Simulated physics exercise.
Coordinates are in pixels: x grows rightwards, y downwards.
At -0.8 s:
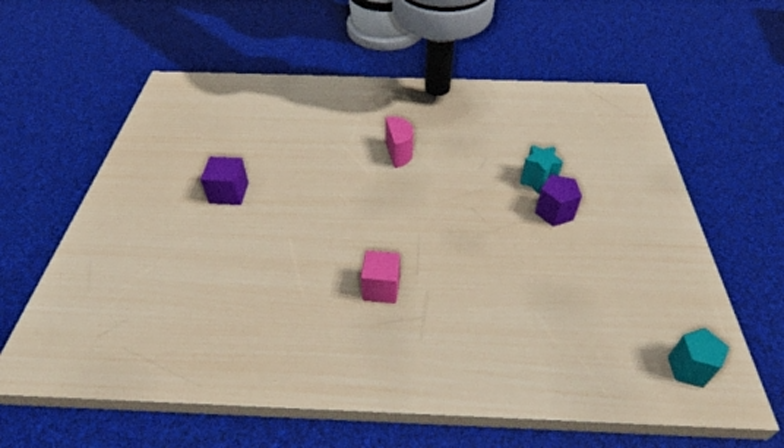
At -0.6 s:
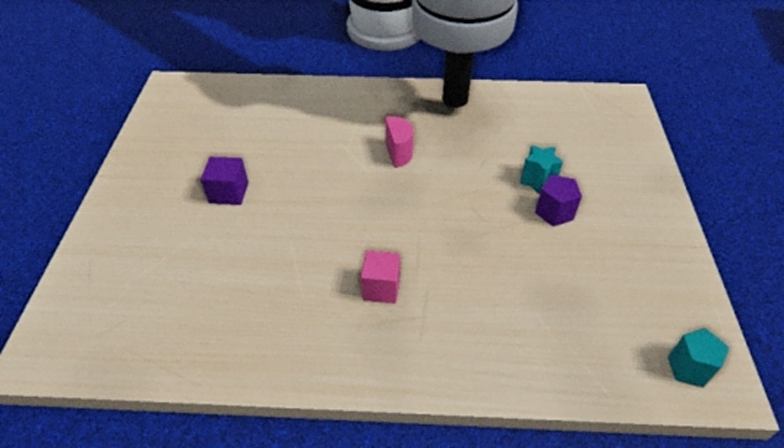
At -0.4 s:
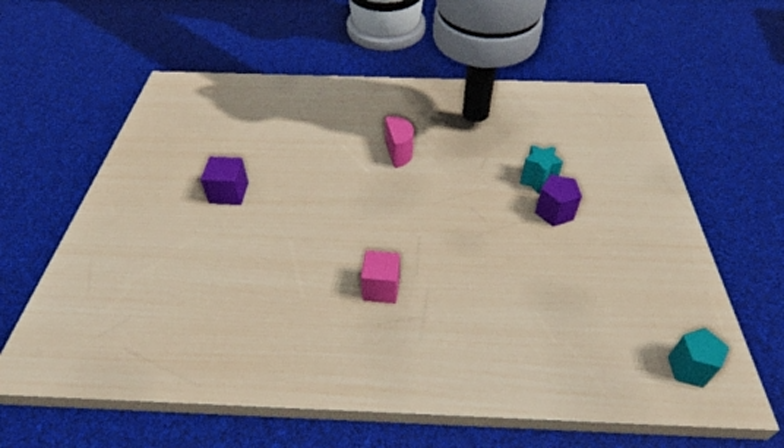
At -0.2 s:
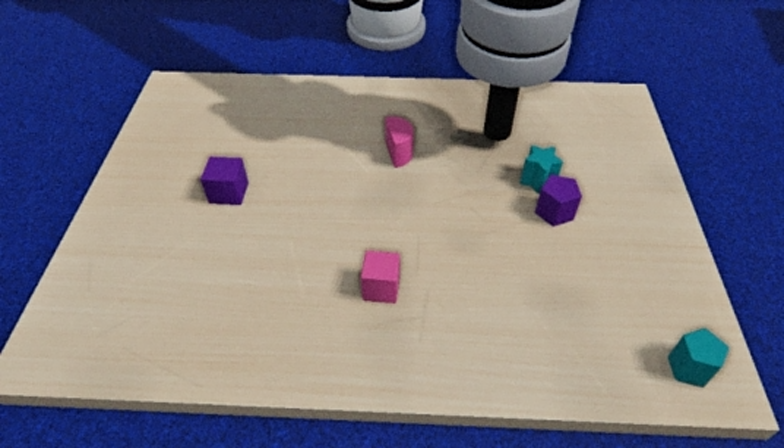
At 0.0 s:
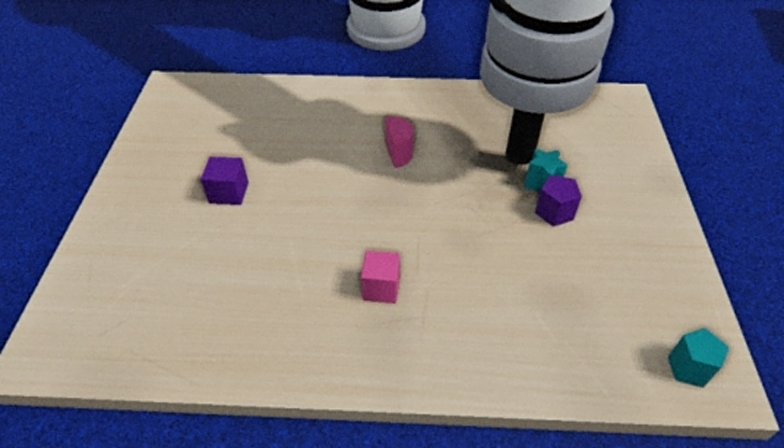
A robot arm moves its black tool down and right, reaching the turquoise star block.
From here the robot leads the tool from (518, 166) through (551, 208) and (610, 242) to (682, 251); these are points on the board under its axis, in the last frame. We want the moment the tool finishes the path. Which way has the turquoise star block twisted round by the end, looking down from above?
Seen from above, counterclockwise.
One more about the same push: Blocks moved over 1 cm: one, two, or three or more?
It's going to be two.
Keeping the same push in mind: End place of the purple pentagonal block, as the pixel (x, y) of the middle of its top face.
It should be at about (605, 241).
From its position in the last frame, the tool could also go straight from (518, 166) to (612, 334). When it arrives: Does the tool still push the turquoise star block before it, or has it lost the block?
When the path ends, it will lie beside or behind the tool.
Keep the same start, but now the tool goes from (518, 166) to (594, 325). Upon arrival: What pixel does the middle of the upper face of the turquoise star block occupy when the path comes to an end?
It should be at (573, 176) by then.
On the path given first. One third of the way, tool (555, 198); turquoise star block (589, 183), turned 25° anticlockwise; purple pentagonal block (578, 210).
Two thirds of the way, tool (614, 232); turquoise star block (606, 189), turned 90° anticlockwise; purple pentagonal block (605, 241), turned 75° clockwise.
At the end, tool (688, 241); turquoise star block (606, 189), turned 90° anticlockwise; purple pentagonal block (605, 241), turned 75° clockwise.
